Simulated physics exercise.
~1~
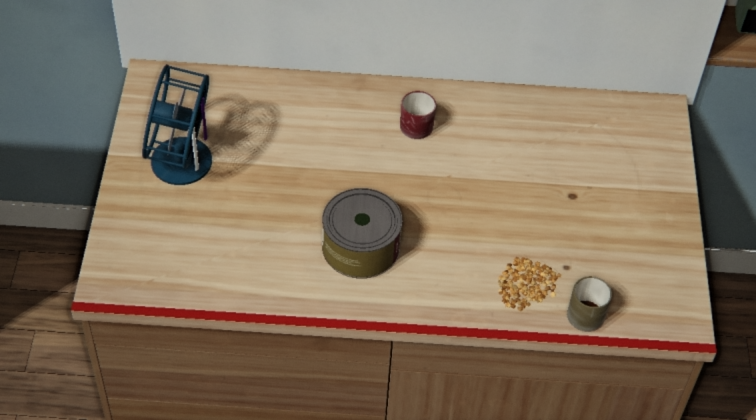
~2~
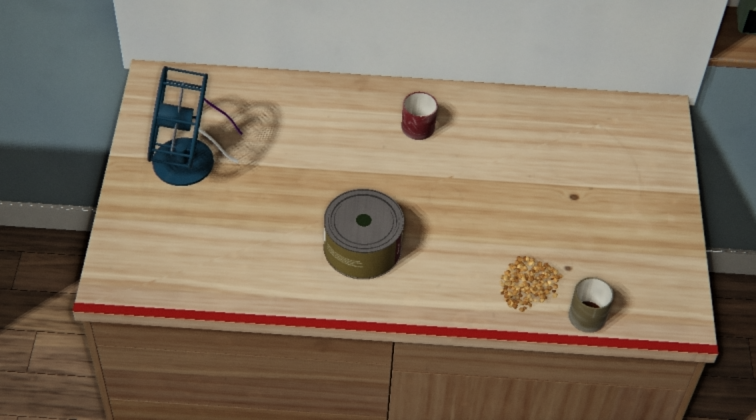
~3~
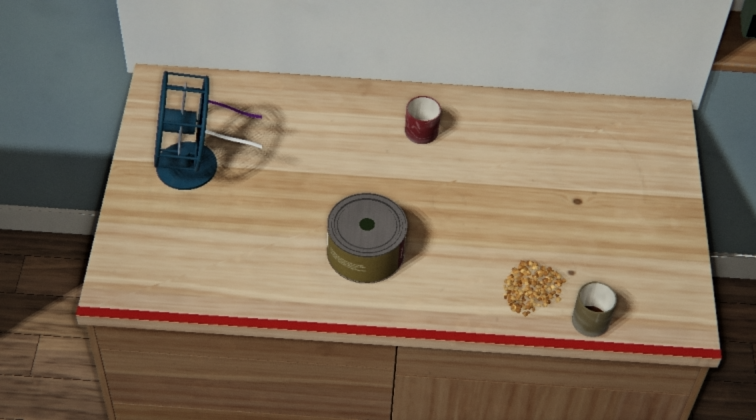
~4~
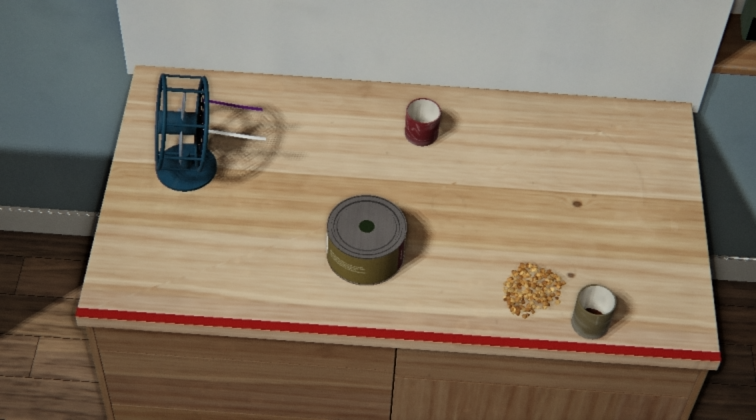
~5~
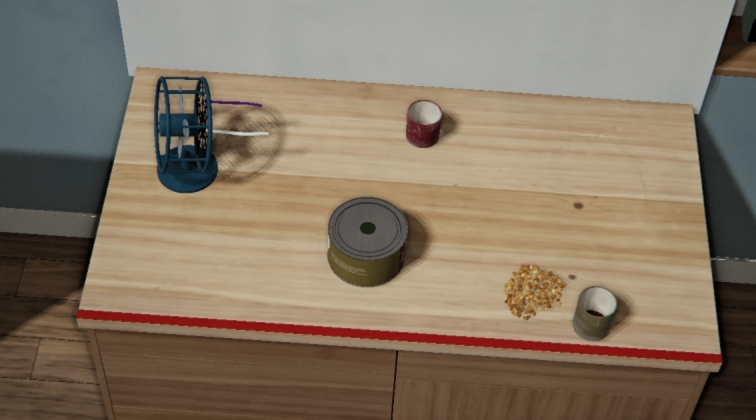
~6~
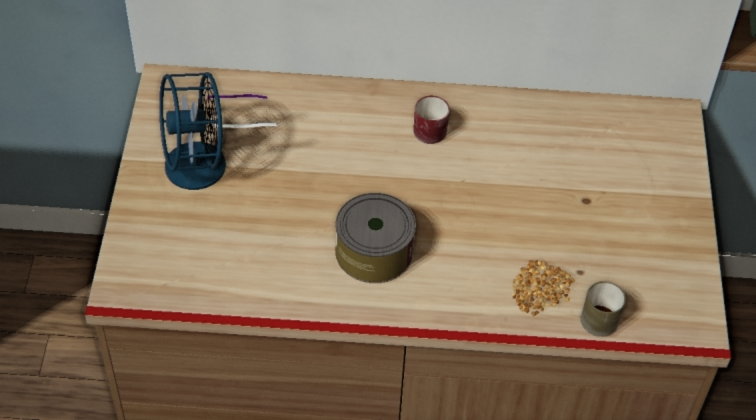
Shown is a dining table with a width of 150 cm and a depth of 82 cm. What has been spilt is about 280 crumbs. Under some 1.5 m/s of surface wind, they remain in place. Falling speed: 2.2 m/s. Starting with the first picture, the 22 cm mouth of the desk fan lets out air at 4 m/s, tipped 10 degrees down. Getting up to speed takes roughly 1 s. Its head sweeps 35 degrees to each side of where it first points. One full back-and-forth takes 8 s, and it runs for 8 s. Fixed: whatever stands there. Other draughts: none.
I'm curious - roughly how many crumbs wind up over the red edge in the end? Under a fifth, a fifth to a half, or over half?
Roughly a fifth to a half.
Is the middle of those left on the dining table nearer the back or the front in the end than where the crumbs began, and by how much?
Forward, by about 5 cm.
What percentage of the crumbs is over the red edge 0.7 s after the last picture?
About 0 per cent.
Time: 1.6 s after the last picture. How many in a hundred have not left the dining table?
I'd say close to 100 % are still there.
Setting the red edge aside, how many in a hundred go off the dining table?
I would put it at around 40 per cent.
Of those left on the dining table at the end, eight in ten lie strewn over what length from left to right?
30 cm, give or take.
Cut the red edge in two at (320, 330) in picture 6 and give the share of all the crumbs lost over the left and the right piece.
I'd guess near 0 percent left and close to 40 percent right.
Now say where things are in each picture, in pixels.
In the first picture, the middle of the crumbs is near (527, 282), none has stirred yet and the mouth of the desk fan is at (176, 117).
In the second picture, the middle of the crumbs is near (530, 280), none has stirred yet and the red edge is centred on (395, 333).
In the third picture, the middle of the crumbs is near (533, 284), none has stirred yet, the top of a mug is at (598, 297) and the top of a large tin is at (367, 224).
In the fourth picture, the middle of the crumbs is near (532, 286), none has stirred yet and the head of the desk fan has turned about 15 degrees towards the back.
In the fifth picture, the middle of the crumbs is near (534, 288) and none has stirred yet.
In the sixth picture, the middle of the crumbs is near (542, 284), none has stirred yet and the head of the desk fan has turned about 24 degrees towards the back.
Then, 0.7 s after the last picture, 0 % are over the red edge; the middle of those left on the top is near (542, 284); 0 % are gone or lie where they will stay.
Then, 1.6 s after the last picture, 0 % are over the red edge; the middle of those left on the top is near (542, 284); 0 % are gone or lie where they will stay.
Then, 3.5 s after the last picture, 0 % are over the red edge; the middle of those left on the top is near (542, 284); 0 % are gone or lie where they will stay.
Then, 7.1 s after the last picture, at the end, 36 % are over the red edge; the middle of those left on the top is near (585, 313).
